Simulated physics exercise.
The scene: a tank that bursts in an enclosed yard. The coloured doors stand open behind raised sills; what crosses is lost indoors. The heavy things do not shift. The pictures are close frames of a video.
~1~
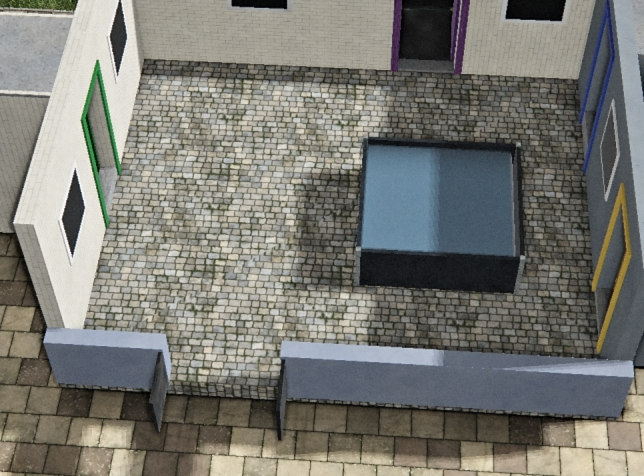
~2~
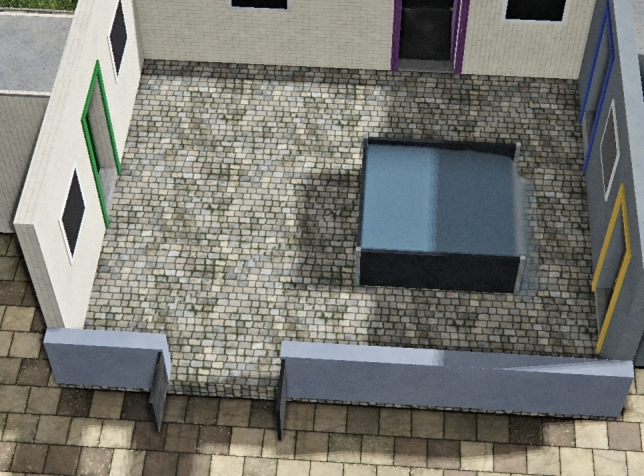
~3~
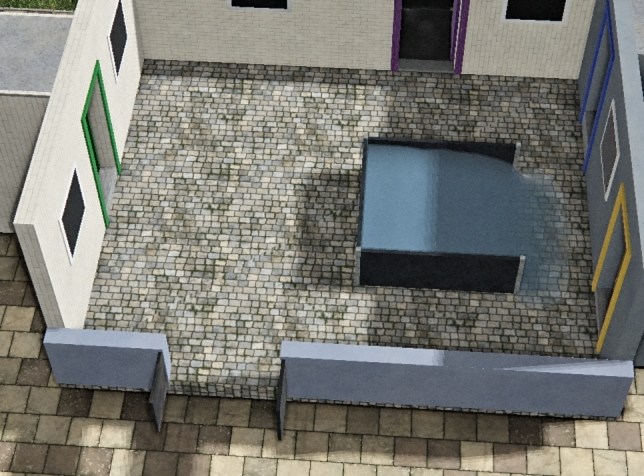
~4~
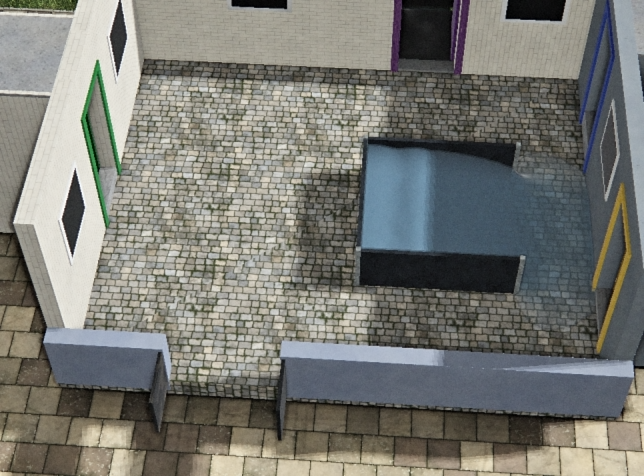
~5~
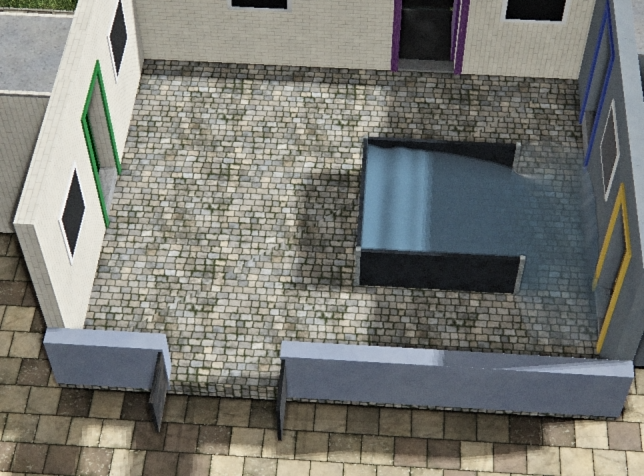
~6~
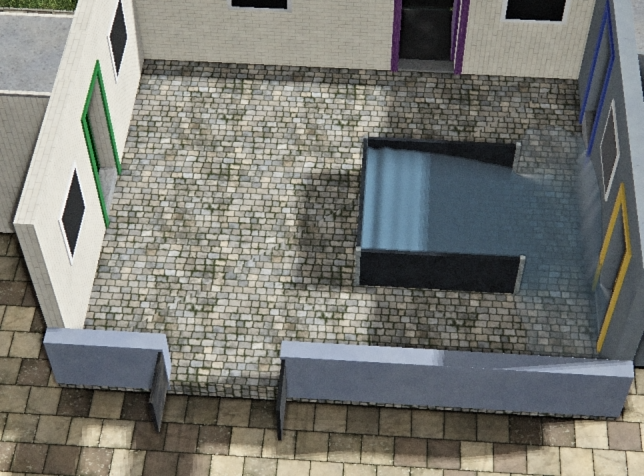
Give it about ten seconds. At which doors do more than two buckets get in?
The green door admits no more than that; the blue door admits no more than that; the yellow door lets in a lot; the purple door lets in a lot.
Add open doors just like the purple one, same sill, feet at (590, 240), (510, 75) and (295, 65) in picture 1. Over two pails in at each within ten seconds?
As listed: Floods, passes that mark, keeps below it.
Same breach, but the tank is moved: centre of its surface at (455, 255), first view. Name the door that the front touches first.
That is the yellow door.
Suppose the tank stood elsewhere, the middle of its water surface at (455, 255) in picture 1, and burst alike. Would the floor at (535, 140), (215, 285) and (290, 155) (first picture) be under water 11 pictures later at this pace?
As listed: Flooded, no water, clear.
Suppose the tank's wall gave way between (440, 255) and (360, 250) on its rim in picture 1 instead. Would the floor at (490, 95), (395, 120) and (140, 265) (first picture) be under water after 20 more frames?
One after the other: Not flooded, not flooded, awash.
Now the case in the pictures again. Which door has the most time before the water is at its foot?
It is the green-painted one.
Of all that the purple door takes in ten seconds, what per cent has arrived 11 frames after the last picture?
Roughly 0 per cent.
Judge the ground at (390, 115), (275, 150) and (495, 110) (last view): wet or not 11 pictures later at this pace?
In that order: Free of water, not flooded, wet.
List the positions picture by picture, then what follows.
The first frame shows the water tank at (441, 199) is whole and still.
In the second frame, water pours out at (514, 224) and has run to (520, 296).
In the third frame, water pours out at (513, 225) and has run to (550, 301).
In the fourth frame, the front is at (586, 311), out from the gap at (513, 226).
In the fifth frame, water pours out at (513, 227) and has run to (596, 333).
In the sixth frame, the front is at (598, 359), out from the gap at (513, 227).
A moment on, water covers 15 % of the floor; the green door not reached, the blue door wet at the sill, nothing in, the yellow door over two buckets in, the purple door not reached.
Next, water covers 25 % of the floor; the green door not reached, the blue door wet at the sill, nothing in, the yellow door far over two buckets in, the purple door wet at the sill, nothing in.
Then, water covers 55 % of the floor; the green door not reached, the blue door wet at the sill, nothing in, the yellow door far over two buckets in, the purple door under two buckets in.
Later, water covers 95 % of the floor; the green door wet at the sill, nothing in, the blue door wet at the sill, nothing in, the yellow door far over two buckets in, the purple door over two buckets in.
In the end, water covers 95 % of the floor; the green door wet at the sill, nothing in, the blue door wet at the sill, nothing in, the yellow door far over two buckets in, the purple door over two buckets in.
